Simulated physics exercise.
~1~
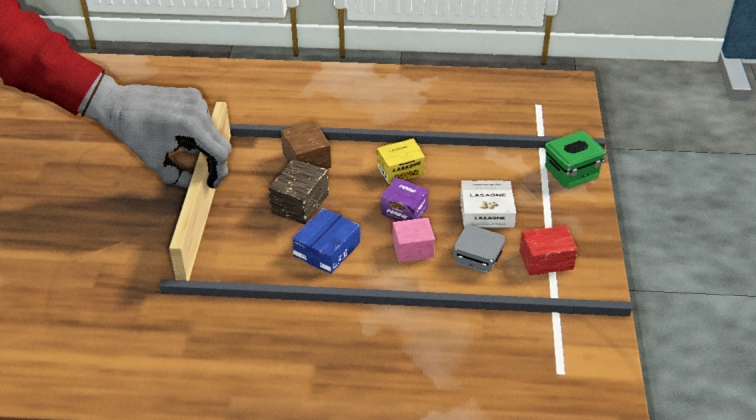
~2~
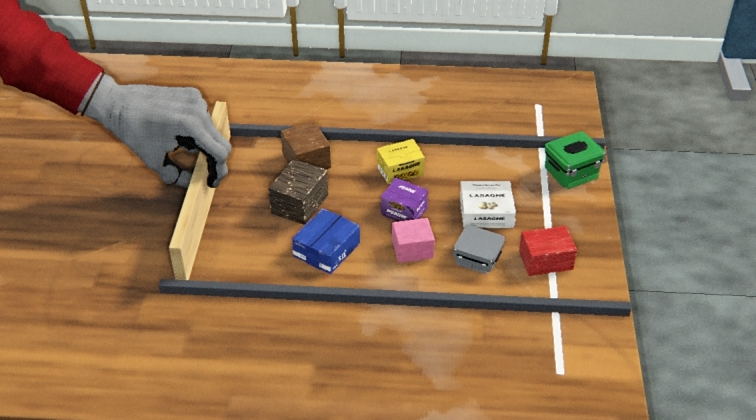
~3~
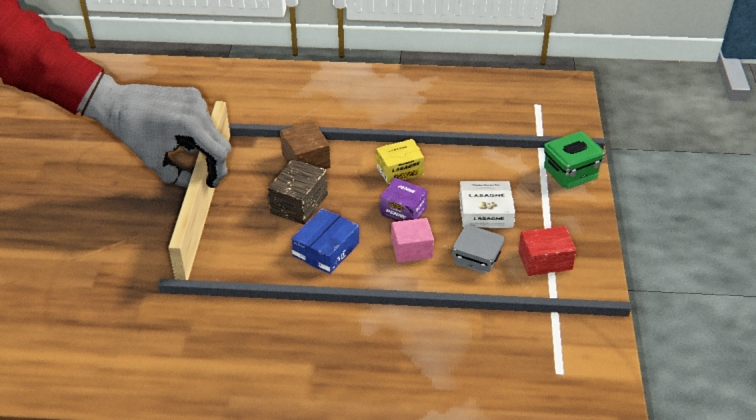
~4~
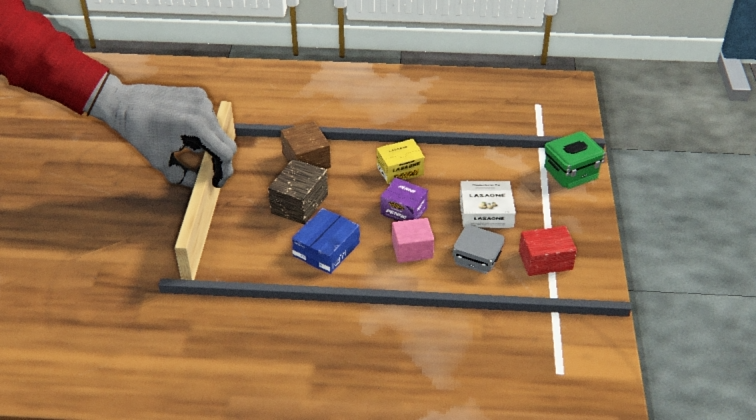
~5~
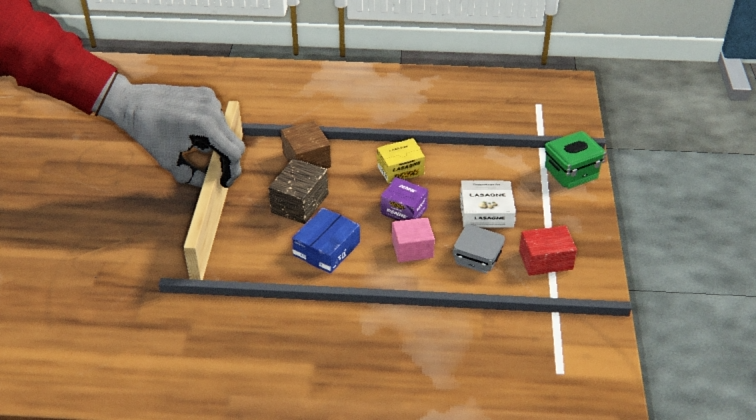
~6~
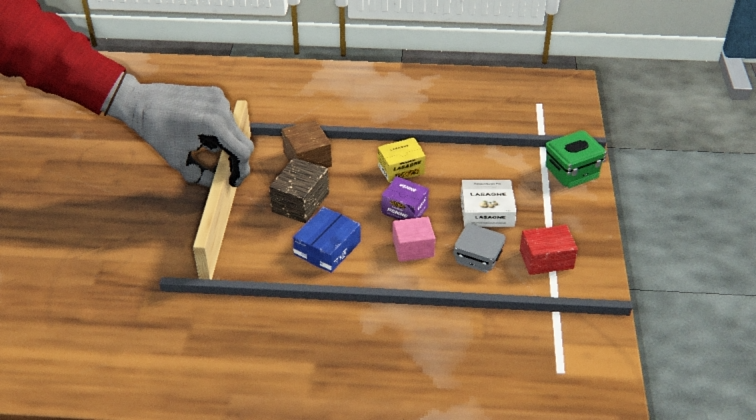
On a wooden tabletop, a gloved hand slides an upright board slightly right towards scattered small colourful boxes, which stay still.
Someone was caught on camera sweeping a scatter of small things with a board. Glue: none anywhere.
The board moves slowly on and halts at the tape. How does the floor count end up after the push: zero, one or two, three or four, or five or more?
The floor count ends at three or four.
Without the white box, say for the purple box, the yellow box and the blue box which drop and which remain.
In that case the purple box stays where it is, the yellow box stays where it is, the blue box stays where it is.
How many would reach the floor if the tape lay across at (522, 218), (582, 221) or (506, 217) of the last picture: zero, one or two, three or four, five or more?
First three or four, then at least five, then either one or two.
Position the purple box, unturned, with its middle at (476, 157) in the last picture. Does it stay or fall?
From that start, the object then is safe.
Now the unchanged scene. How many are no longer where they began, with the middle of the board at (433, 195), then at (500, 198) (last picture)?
Answer - first 9, then 10.
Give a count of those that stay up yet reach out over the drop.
Answer: 3.
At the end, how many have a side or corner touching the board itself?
Count recorded: 3.
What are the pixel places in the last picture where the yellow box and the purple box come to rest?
One ends up near (607, 176) and the other near (610, 206).
A little later, none off yet; green case at rest near (574, 159); red block at rest near (548, 250); white box at rest near (488, 203).
Next, none off yet; green case at rest near (574, 159); red block shifted about its own width near (599, 255); white box shifted about its own width near (554, 207).
When it is over, the number that fall off is three or four; down, grey case, white box, red block and green case.
